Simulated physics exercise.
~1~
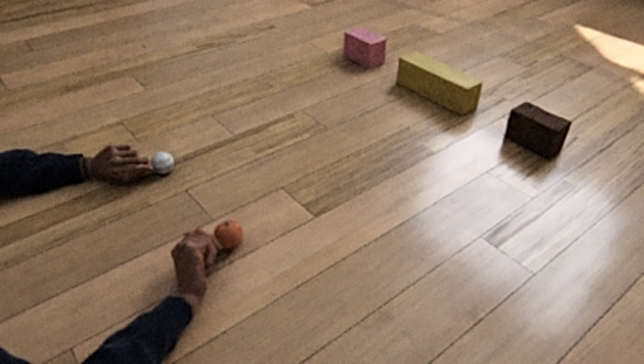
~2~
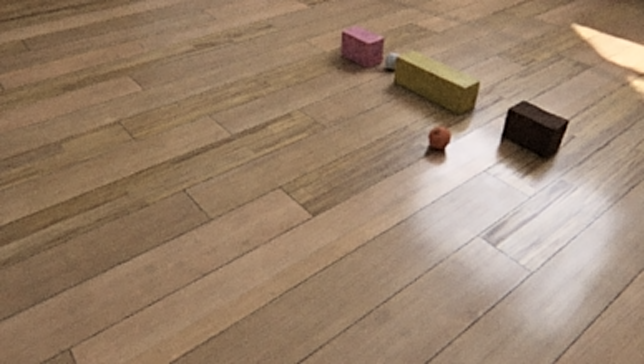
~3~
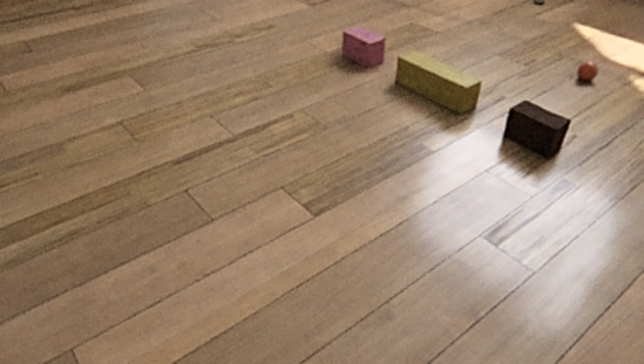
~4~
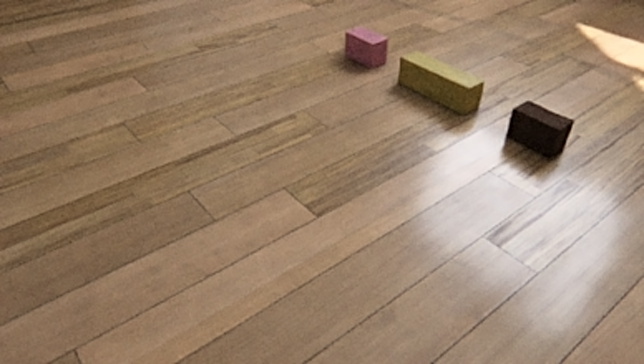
A white ball and an orange tomato rest under two hands at the left of a wooden floor, seen from above at an angle by a slightly swaying camera. Across the floor stand a pink block, a longer yellow block and a dark brown brick, with narrow gaps between them. The hands let go and leave the view as both roll rightward. The white ball reaches the gap between pink and yellow, while the tomato nears the one between yellow and brown. Both pass through and roll out of sight, leaving the blocks standing in place.
